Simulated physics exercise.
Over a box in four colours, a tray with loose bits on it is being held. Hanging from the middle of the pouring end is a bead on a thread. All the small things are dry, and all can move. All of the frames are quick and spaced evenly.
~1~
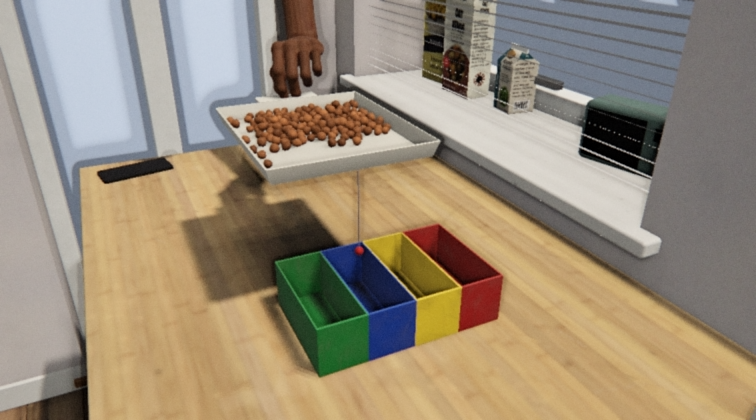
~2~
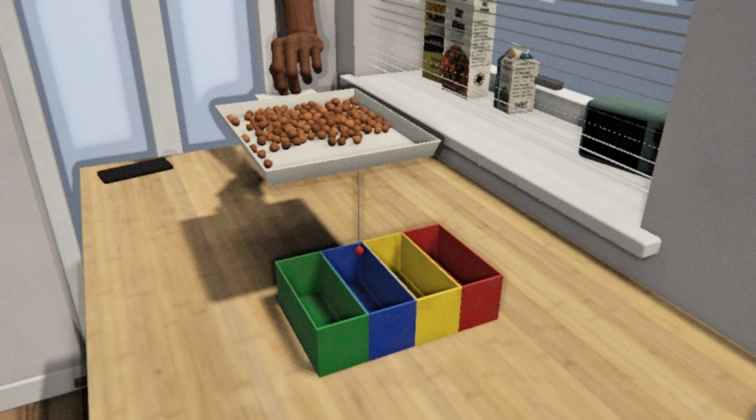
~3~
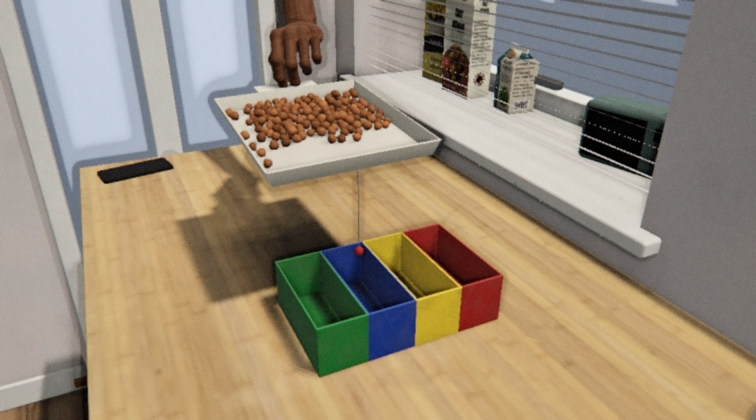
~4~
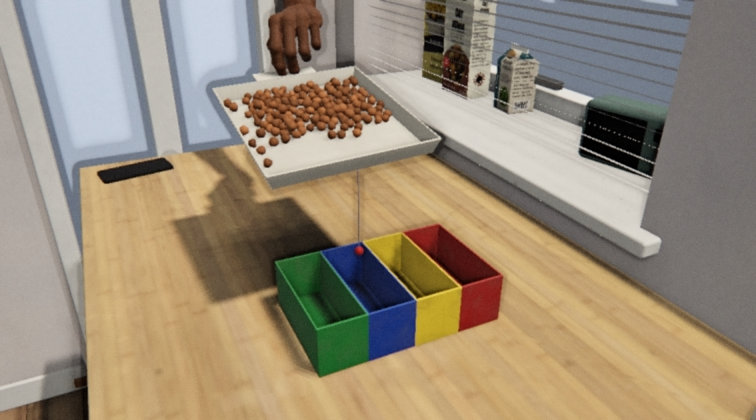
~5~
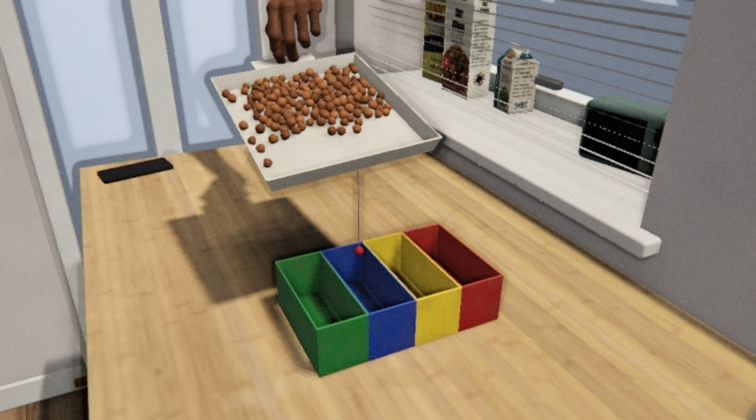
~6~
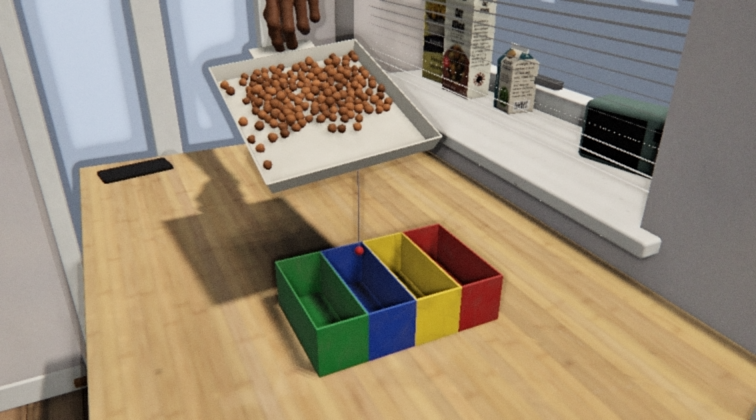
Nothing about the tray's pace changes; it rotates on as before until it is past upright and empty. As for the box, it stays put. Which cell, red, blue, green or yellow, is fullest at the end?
The green cell is fullest at the end.
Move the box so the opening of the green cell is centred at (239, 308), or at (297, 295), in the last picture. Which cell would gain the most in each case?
The blue cell; the cell in green.
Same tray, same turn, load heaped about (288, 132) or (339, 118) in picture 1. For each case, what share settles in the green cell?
Share in order: Roughly 40 %, 40 %.
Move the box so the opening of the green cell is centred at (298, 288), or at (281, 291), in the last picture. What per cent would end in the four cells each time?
In turn about 80 and about 90 percent.
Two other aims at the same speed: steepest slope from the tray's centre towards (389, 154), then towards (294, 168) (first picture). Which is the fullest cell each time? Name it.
The cell in red; green.
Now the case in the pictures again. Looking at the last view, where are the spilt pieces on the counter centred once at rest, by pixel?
Look around pixel (247, 383).
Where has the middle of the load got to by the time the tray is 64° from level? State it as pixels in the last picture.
Somewhere near pixel (317, 164).
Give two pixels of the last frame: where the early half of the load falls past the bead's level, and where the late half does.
First roughly (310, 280), then roughly (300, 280).
Just after the last frame, tray tipped steeply; the larger part on the tray; about a tenth in the green cell; just a few in the blue cell; just a few in the yellow cell; about a tenth falling or outside the box.
A moment on, tray tipped past a quarter turn; about a tenth on the tray; roughly a quarter in the green cell; about a tenth in the blue cell; just a few in the yellow cell; roughly half falling or outside the box.
Further on, tray tipped past a quarter turn; roughly a third in the green cell; roughly a quarter in the blue cell; just a few in the yellow cell; roughly half falling or outside the box.
When it is over, tray tipped past a quarter turn; roughly a third in the green cell; roughly a quarter in the blue cell; just a few in the yellow cell; not one in the red cell; roughly half outside the box.
